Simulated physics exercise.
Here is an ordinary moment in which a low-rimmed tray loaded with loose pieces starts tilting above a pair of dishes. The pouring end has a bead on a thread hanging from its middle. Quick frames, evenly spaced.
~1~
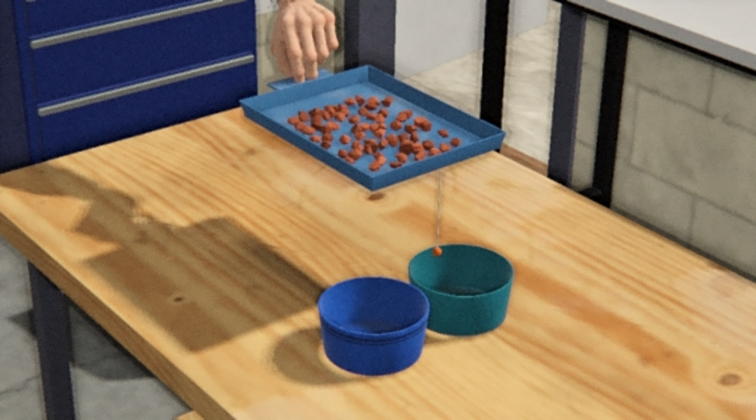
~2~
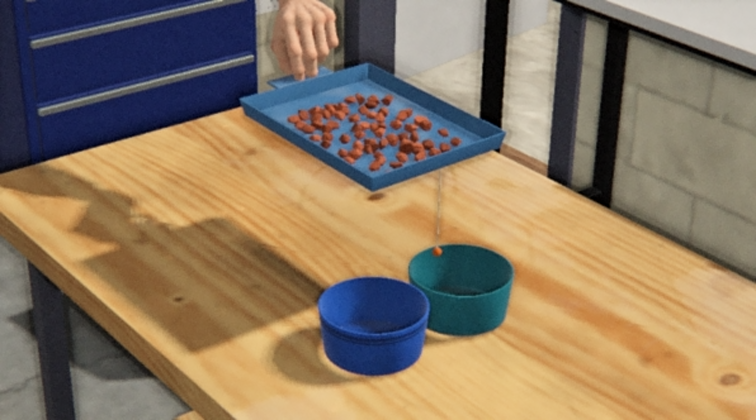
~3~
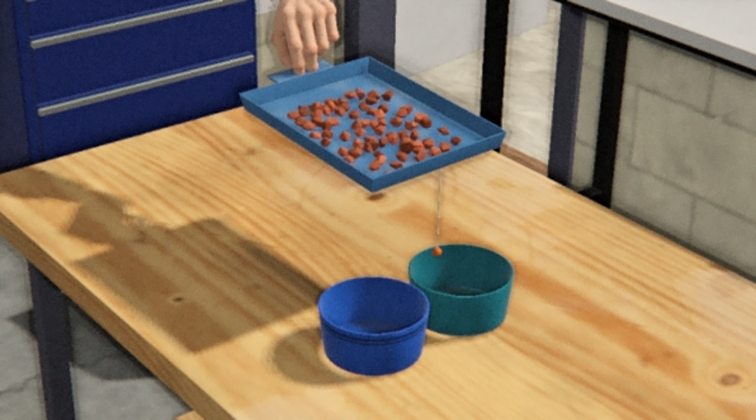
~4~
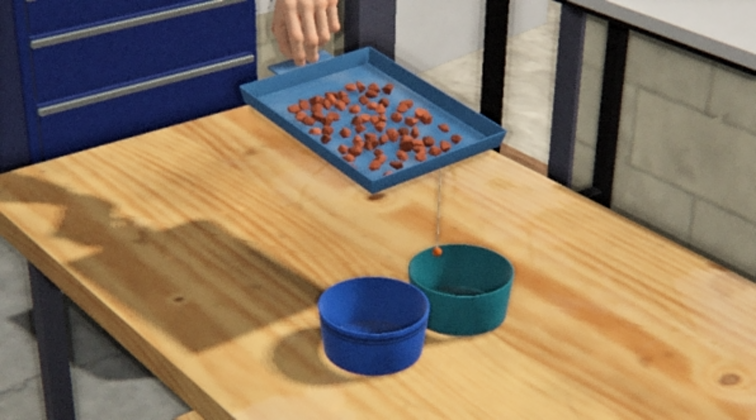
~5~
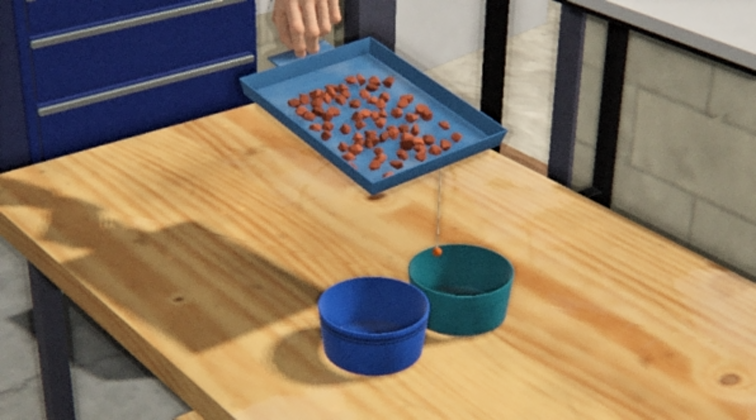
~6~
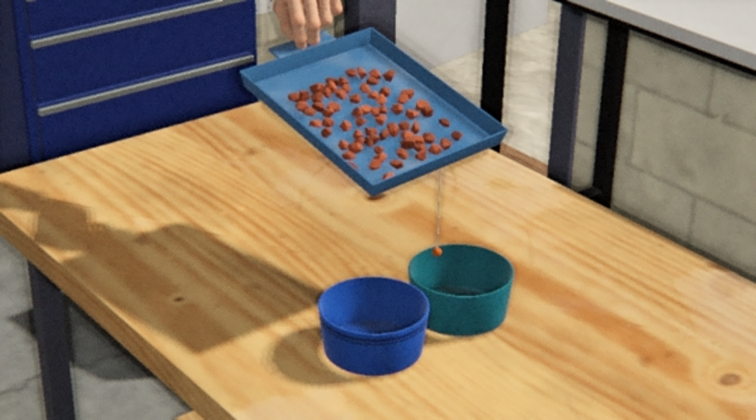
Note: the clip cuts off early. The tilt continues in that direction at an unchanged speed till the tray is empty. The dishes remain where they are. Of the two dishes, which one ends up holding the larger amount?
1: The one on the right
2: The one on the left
2.
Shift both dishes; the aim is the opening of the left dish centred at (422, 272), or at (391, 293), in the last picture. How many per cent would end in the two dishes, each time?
40 %, 90 %.
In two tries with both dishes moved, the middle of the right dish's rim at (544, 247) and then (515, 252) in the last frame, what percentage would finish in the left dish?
In order: 30 percent and 70 percent.
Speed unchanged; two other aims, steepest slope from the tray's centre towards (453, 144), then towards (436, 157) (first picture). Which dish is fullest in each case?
Results - the dish on the right side first, the dish on the right side second.
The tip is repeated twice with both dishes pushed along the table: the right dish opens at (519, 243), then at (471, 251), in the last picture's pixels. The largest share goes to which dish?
With the dishes at the first place it's the left-side dish, and at the second it's the left-side dish.
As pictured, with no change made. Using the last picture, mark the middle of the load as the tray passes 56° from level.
(397, 152).
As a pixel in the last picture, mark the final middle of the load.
Once it all stops, the middle lies near (391, 341).
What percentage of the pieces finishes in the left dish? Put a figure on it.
Result: Around 70 in a hundred.
Shortly afterwards, tray tipped steeply; the whole lot on the tray.
Next, tray tipped right over; near half on the tray; near a quarter in the left dish; a little in the right dish; a little outside both; a little in the air.
Some moments later, tray tipped past a quarter turn; near two thirds in the left dish; near a quarter in the right dish; a little outside both.
In the end, tray tipped past a quarter turn; near two thirds in the left dish; near a quarter in the right dish; a little outside both.
